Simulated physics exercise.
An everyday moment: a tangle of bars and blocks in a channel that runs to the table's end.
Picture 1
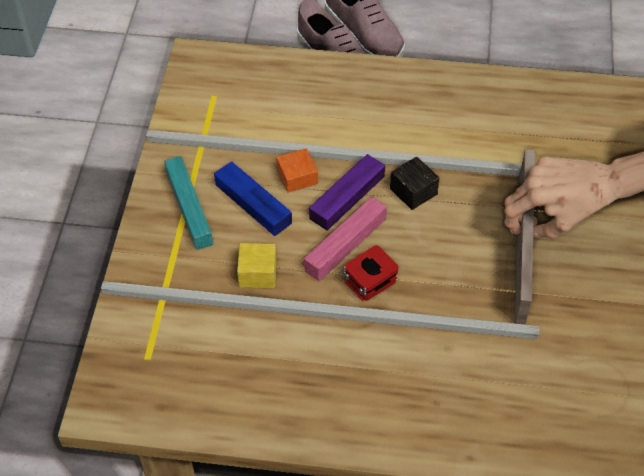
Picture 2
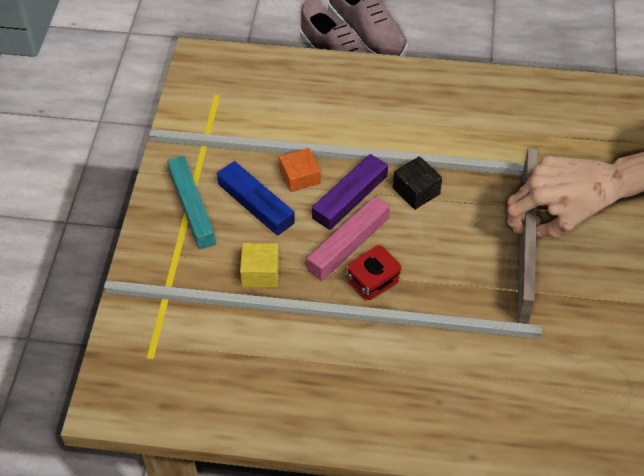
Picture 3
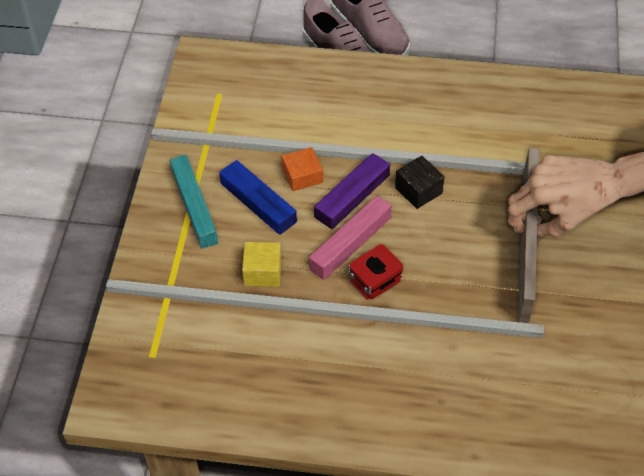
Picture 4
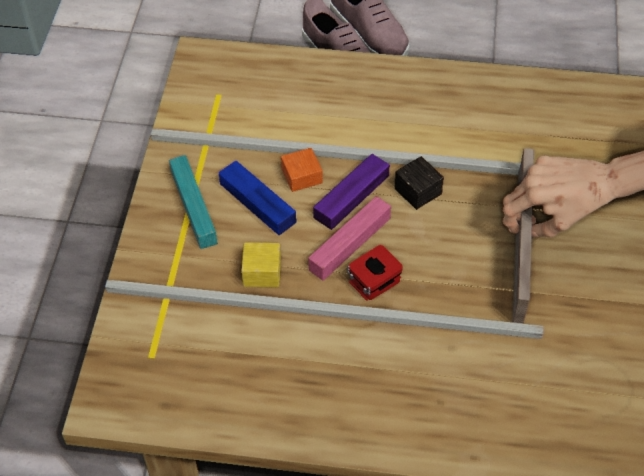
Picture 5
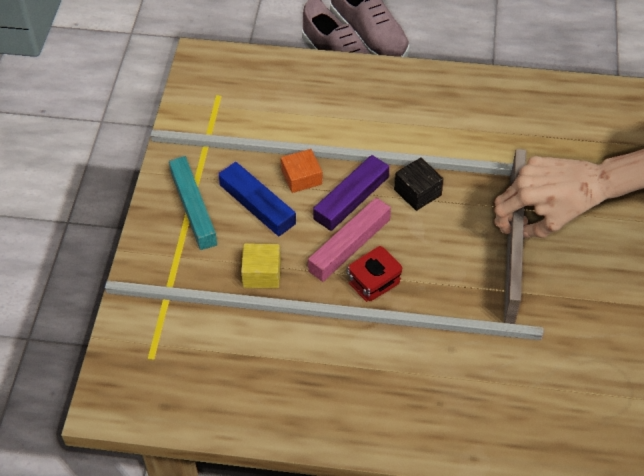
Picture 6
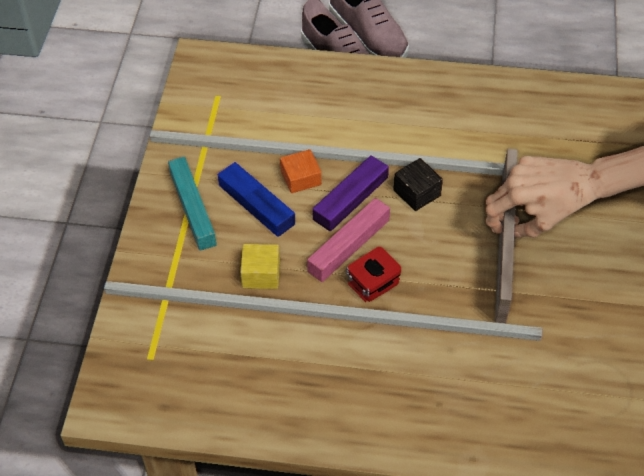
On a wooden table over grey floor tiles, seen from above at an angle, two pale rails form a channel crossed by a yellow line at the left. Between them lie turquoise, blue, purple and pink bars and orange, yellow, black and red blocks. A hand at the right holds a grey board nearly still, then slides it slightly left, the pieces staying put and the view barely shifting.
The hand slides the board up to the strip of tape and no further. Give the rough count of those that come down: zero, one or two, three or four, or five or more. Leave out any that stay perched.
Outcome: The number that fall off is three or four.
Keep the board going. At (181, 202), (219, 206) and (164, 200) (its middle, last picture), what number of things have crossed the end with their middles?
Place by place, 4, 1 and 5.
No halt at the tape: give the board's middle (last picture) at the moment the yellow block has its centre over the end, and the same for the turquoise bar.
Near (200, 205) and (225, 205).
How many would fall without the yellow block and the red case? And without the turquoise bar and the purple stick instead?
2 in the first case, 1 in the second.
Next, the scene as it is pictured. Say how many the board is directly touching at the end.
3 of them.
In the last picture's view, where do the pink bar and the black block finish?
First (153, 221), then (184, 152).
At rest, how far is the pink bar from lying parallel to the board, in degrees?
Near 25 degrees.
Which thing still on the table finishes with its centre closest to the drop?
The purple stick.
Soon after, none off yet; turquoise bar at rest near (192, 203); blue stick at rest near (256, 199); yellow block at rest near (261, 266).
After that, none off yet; turquoise bar at rest near (192, 203); blue stick displaced a little near (232, 201); yellow block displaced about its own width near (231, 265).
And then, none off yet; turquoise bar displaced a little near (147, 207); blue stick displaced about its own width near (167, 201); yellow block displaced well along near (150, 263).
In the end, the number that fall off is three or four; gone, orange block, yellow block, blue stick and turquoise bar.
